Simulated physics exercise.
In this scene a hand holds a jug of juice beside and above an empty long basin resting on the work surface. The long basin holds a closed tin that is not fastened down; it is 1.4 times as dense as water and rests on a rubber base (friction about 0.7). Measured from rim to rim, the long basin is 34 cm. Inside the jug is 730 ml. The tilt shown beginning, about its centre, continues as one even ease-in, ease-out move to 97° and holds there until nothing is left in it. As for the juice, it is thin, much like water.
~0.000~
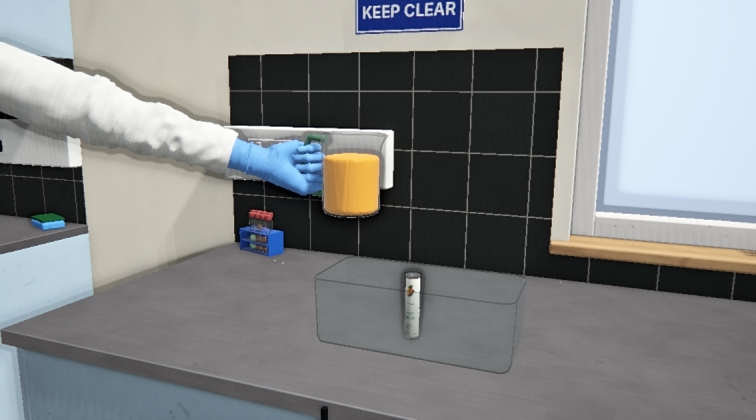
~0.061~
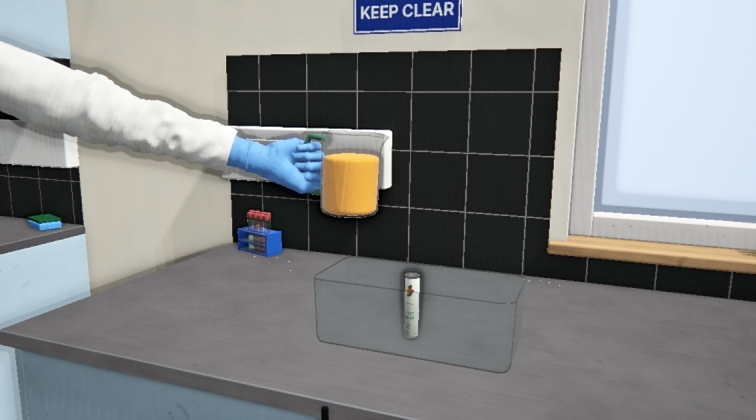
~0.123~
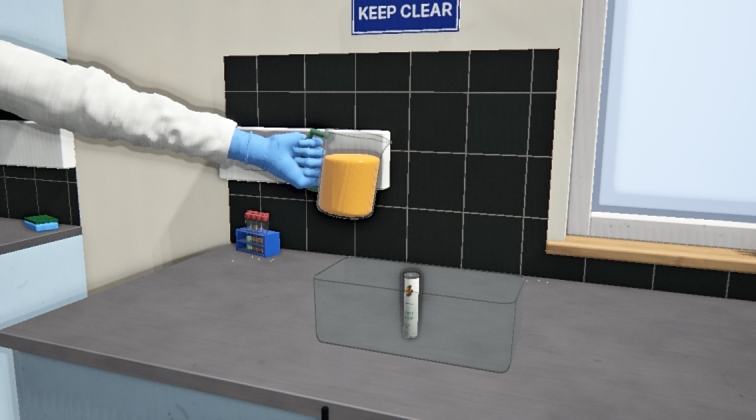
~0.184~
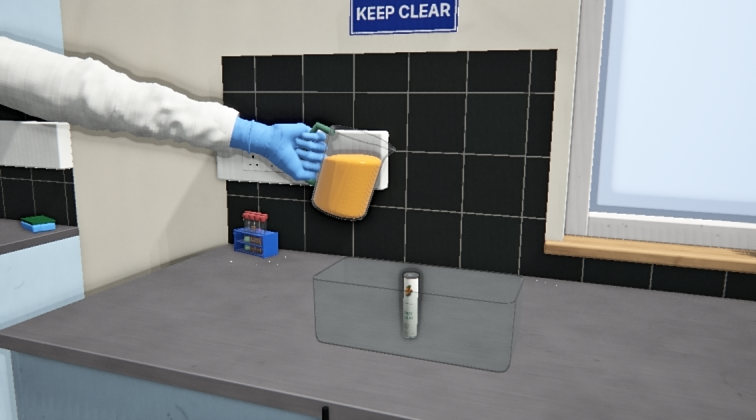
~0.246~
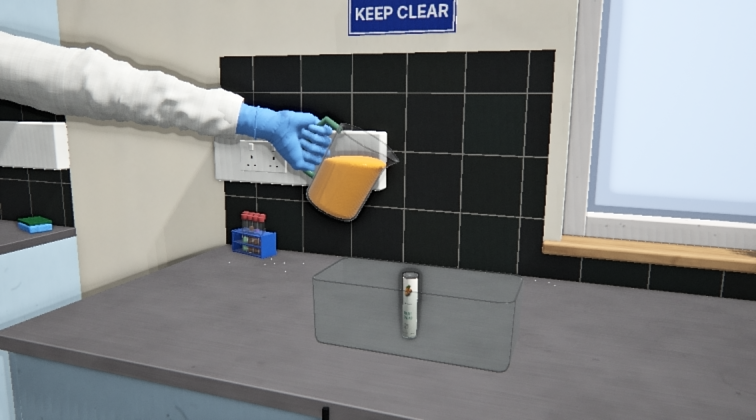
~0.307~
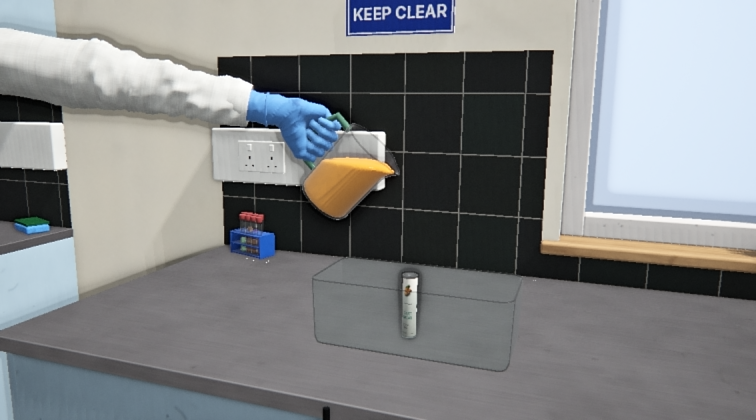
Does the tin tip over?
No, it does not tip.
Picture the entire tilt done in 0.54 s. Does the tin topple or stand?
Result: Tin still standing.
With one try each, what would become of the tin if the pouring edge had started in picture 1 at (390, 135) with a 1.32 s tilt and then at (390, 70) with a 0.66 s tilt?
First it stays on its base; then it stays on its base.
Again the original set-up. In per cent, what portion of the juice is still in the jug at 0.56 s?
I'd put it near 72 percent.
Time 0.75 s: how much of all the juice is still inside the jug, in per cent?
Around 30 in a hundred.
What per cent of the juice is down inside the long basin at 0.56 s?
About 6%.
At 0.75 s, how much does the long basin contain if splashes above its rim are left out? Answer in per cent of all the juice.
Near 44 in a hundred.
By 0.56 s the tilt is 92° and 71 per cent is still to pour; the tin stands where it began.
By 0.75 s the tilt is 97° and 31 per cent is still to pour; the tin stands where it began.
By 0.95 s the tilt is 97° and 12 per cent is still to pour; the tin stands where it began.
By 1.16 s the tilt is 97° and 4 per cent is still to pour; the tin stands where it began.
At rest the tin stands where it began.
